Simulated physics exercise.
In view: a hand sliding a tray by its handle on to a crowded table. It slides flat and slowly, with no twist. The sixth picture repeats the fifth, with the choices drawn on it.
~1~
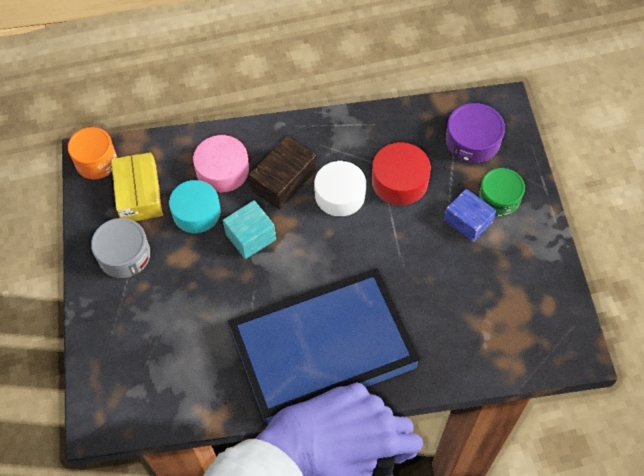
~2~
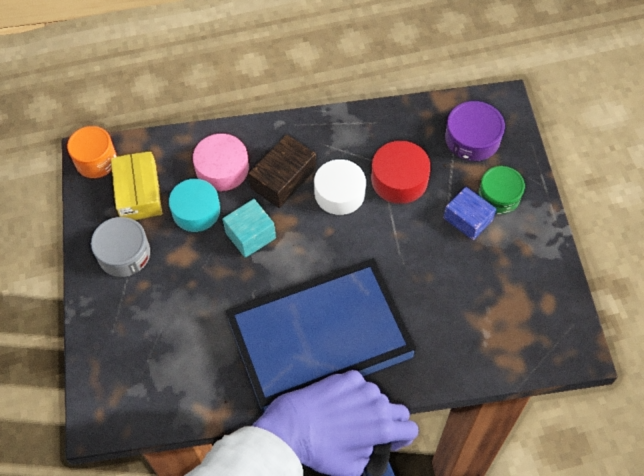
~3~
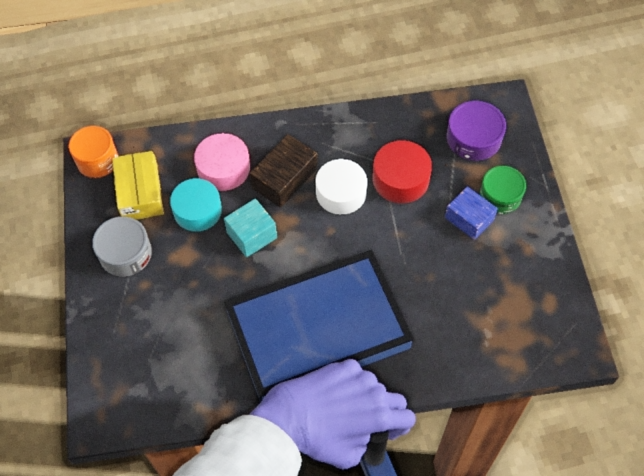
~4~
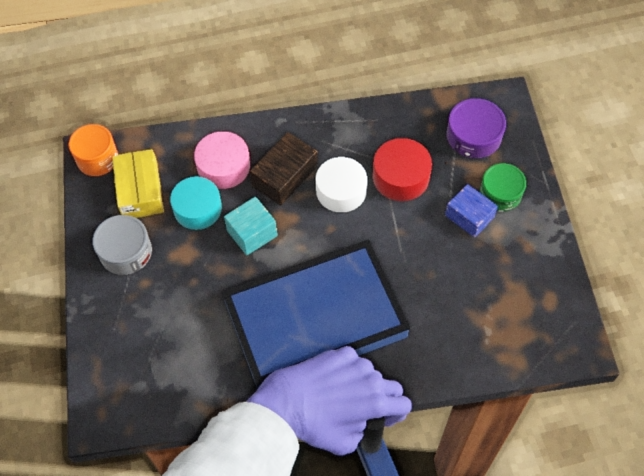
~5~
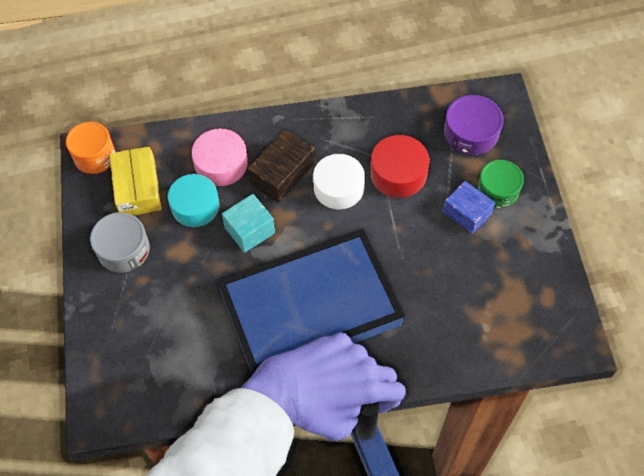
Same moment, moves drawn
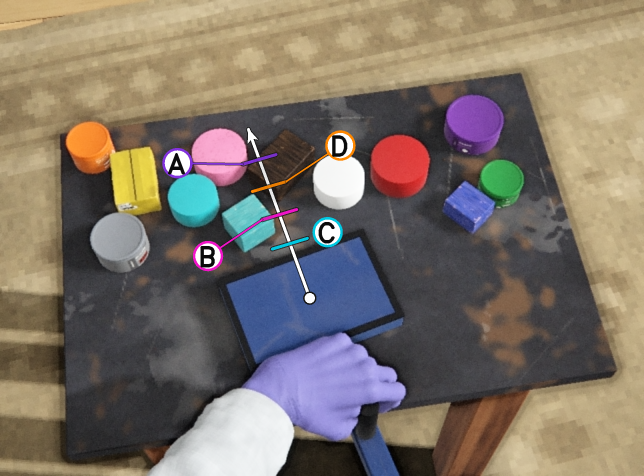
On a dark, stained table crowded with colourful pots and blocks, a purple-gloved hand slowly slides a blue tray forward.
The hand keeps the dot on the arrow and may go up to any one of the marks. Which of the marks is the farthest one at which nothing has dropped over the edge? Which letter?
The farthest safe stop is D.
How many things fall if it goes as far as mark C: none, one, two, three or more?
In all, none.
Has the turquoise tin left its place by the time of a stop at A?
Yes.
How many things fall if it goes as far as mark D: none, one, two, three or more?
By then, none.
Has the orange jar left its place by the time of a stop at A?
No.
On the marked copy, A at (259, 159); B at (280, 215); C at (290, 244); D at (269, 186); the arrow from (310, 298) to (249, 129); the white dot at (310, 298).
Taking D. A third of the way, tray (295, 261); white pot (337, 176); turquoise block (246, 212).
Two thirds of the way, tray (280, 220); pink pot (214, 143); black block (271, 139).
When it is over, tray (270, 193); pink pot (204, 118); black block (262, 114); nothing has fallen.
As for the rest, A drops the black block, pink pot and white pot; B is safe but short; C is safe but short.
